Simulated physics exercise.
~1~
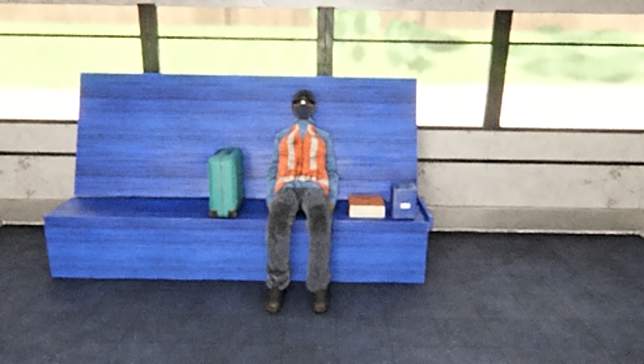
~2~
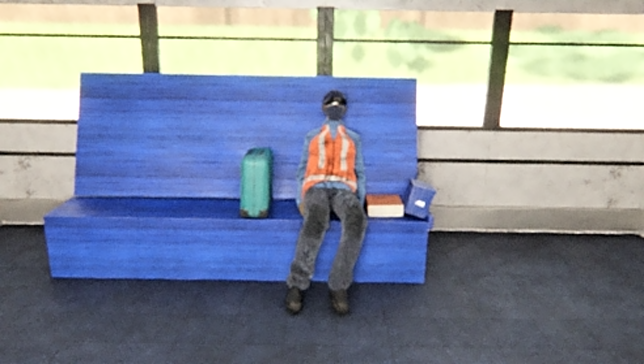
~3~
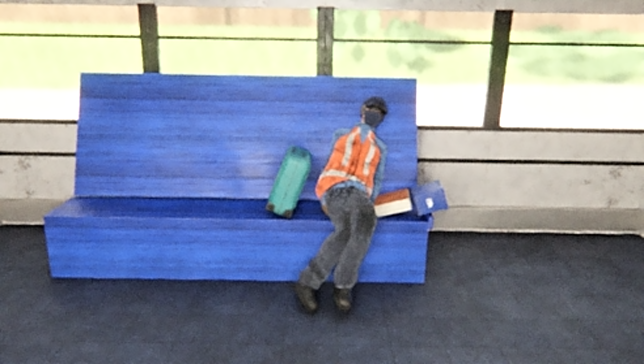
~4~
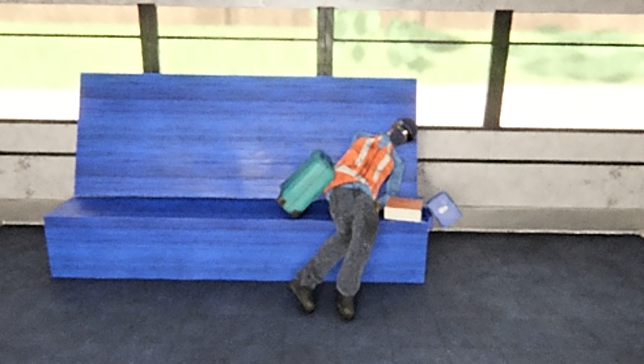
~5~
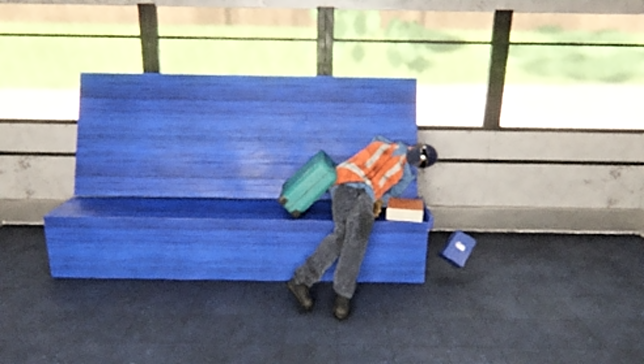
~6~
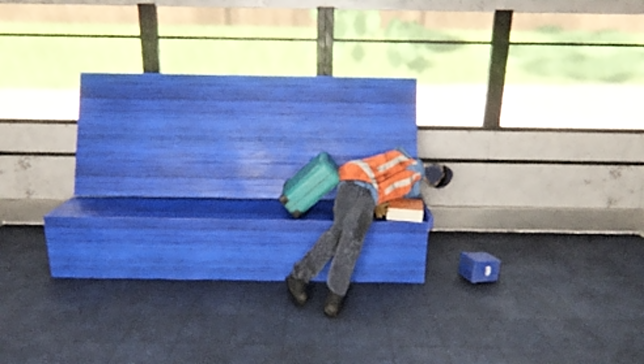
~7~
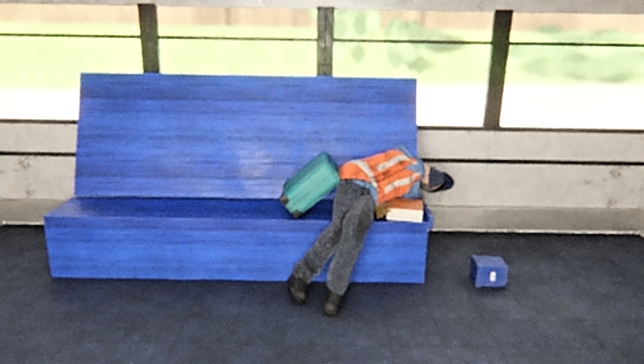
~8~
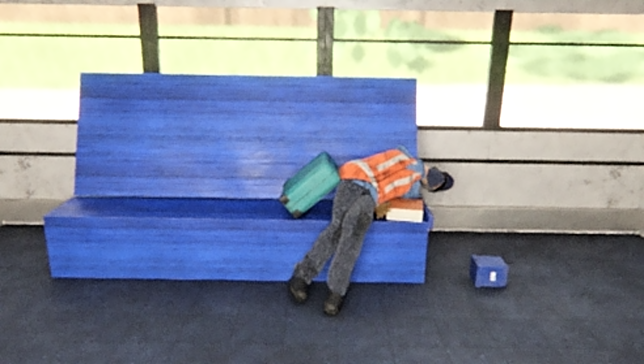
In this clip, a limp passenger in an orange vest slides right on a blue bench and slumps sideways over its end, as a teal case tips against them and an orange folder shifts but stays on the seat. A blue tub tumbles off the right end and rests on the floor.
